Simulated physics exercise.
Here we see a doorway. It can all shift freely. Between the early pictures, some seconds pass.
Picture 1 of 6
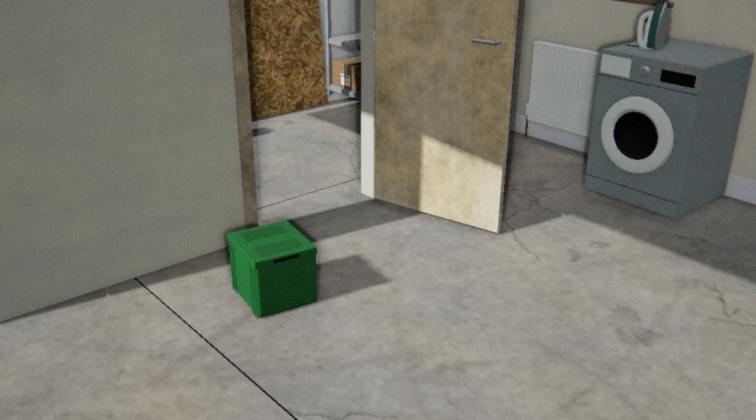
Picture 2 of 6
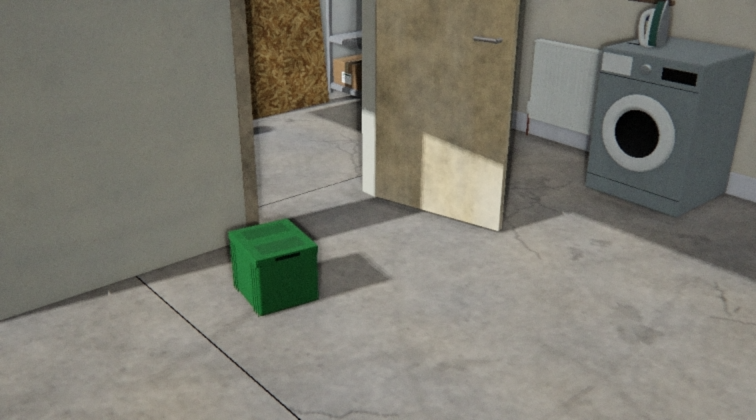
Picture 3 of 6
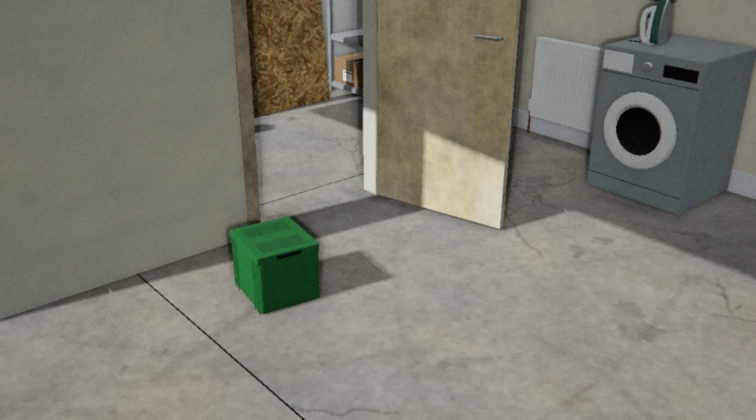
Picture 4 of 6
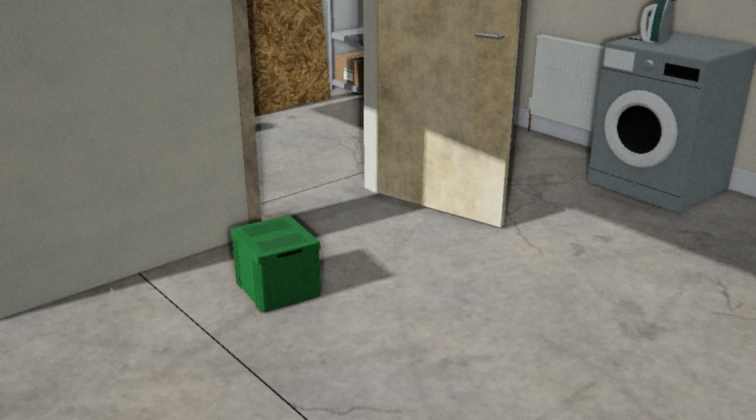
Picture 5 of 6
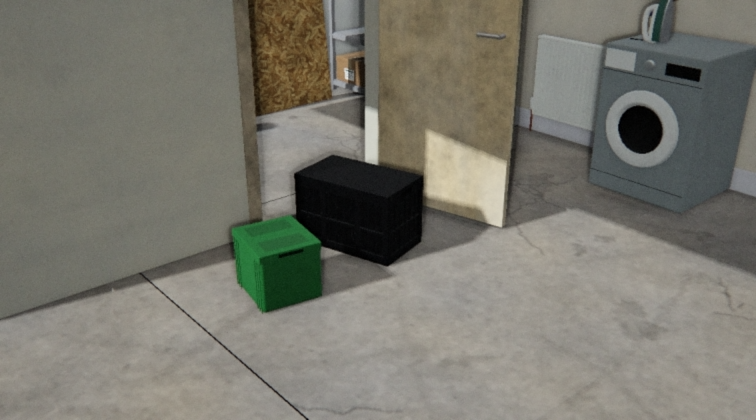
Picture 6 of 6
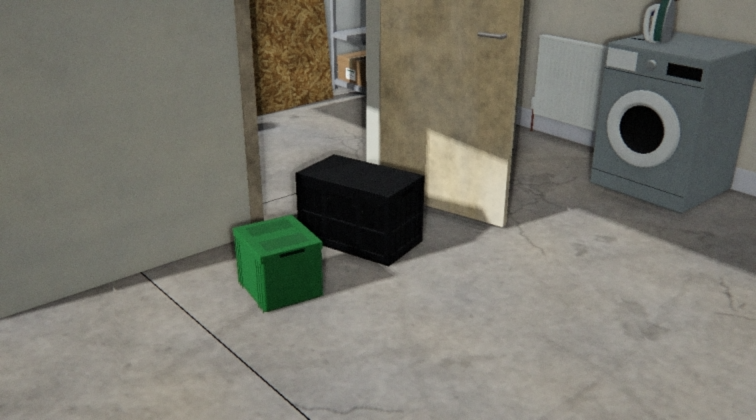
In a doorway with an open door, a black chest appears behind a still green tote.
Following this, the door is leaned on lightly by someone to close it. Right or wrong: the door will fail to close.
Right, it fails to close.
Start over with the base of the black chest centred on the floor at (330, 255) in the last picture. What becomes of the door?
After that, the door stays partly open.
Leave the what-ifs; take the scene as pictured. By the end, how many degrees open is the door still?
Roughly 70 degrees open.
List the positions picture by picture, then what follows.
The first picture shows door wide open and still; green tote (273, 268).
The second picture shows door wide open and still; green tote (274, 266).
The third picture shows door wide open and still; green tote (275, 265).
The fourth picture shows door wide open and still; green tote (276, 263).
The fifth picture shows door wide open and still; green tote (277, 263).
The sixth picture shows door wide open and still; black chest (360, 208); green tote (279, 263).
Then, 0.50 s past the last view, door at 97°.
Then, 0.90 s past the last view, door at 84°.
Then, 1.20 s past the last view, door at 72°.
Finally, door at 68°; both still in place. Final places as the last picture's camera would see them, black chest near (356, 208).
